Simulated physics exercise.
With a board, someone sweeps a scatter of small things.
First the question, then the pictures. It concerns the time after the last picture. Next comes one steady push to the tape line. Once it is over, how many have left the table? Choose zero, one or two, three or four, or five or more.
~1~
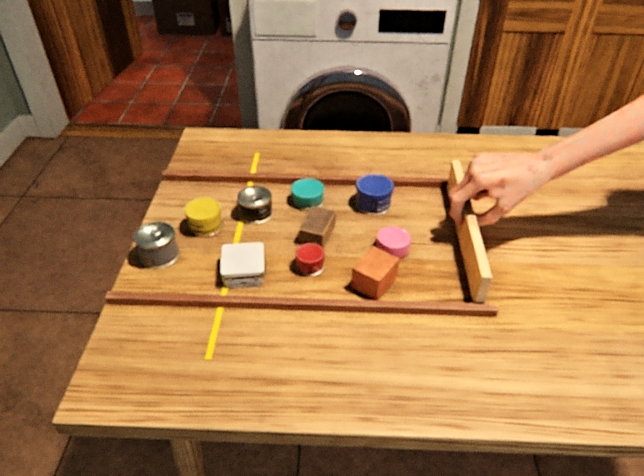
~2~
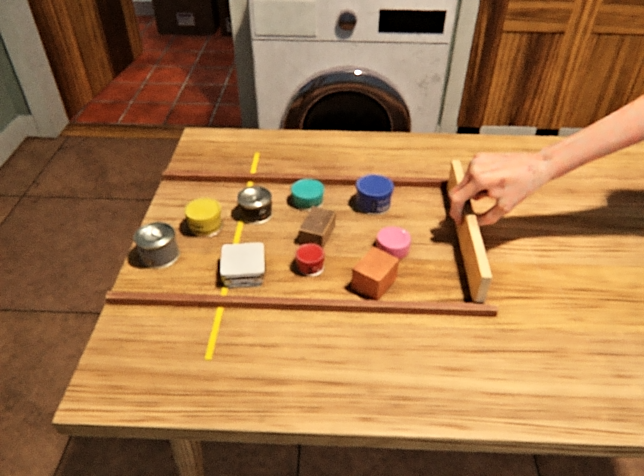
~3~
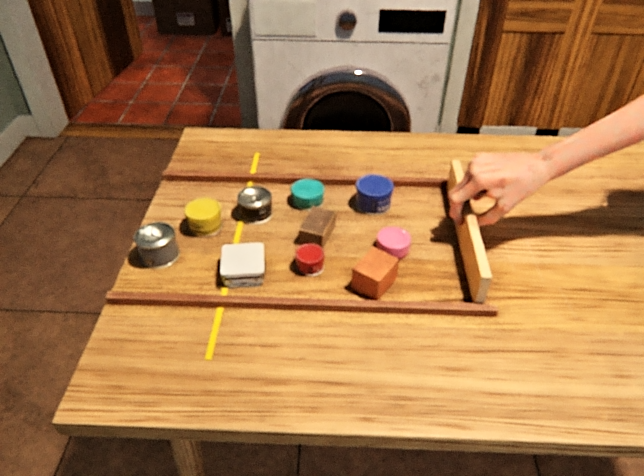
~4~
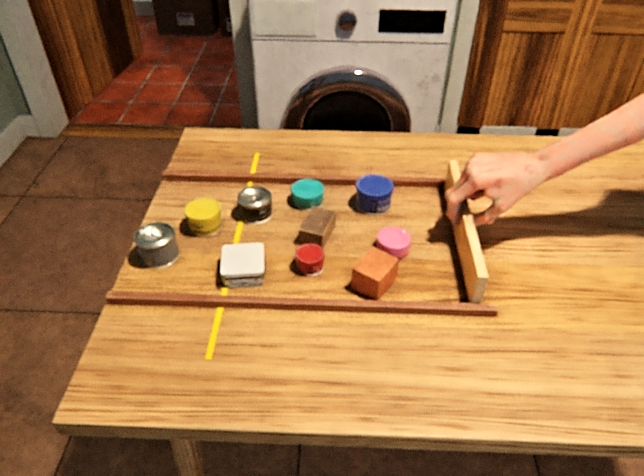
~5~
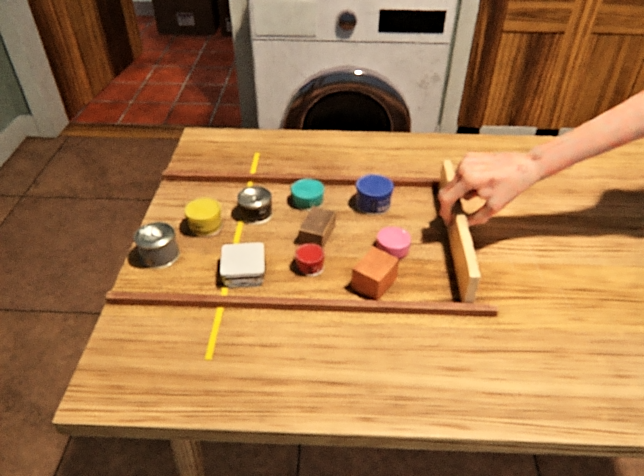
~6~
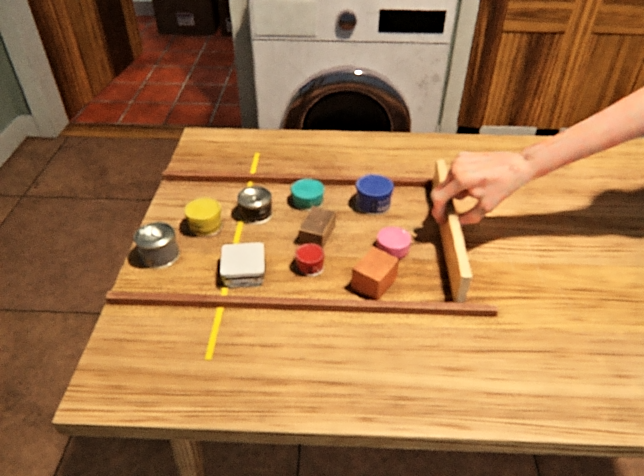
Zero of them have left the table.
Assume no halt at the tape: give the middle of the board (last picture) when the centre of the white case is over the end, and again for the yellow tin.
First it's close to (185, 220), next close to (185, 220).
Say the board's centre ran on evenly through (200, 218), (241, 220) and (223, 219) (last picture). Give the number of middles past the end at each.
That makes 1, 0, 0.
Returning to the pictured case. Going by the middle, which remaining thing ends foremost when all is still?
Ending up nearest is the grey pot.
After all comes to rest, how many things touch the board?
In total, 5.
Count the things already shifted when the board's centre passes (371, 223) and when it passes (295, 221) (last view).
The counts are 3 and 8.
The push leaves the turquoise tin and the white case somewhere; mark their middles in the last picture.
Final centres, first then second: (200, 184), (179, 262).
Soon after, none off yet; grey pot at rest near (157, 245); yellow tin at rest near (204, 218); black pot at rest near (255, 205).
At rest, the number that fall off is zero.
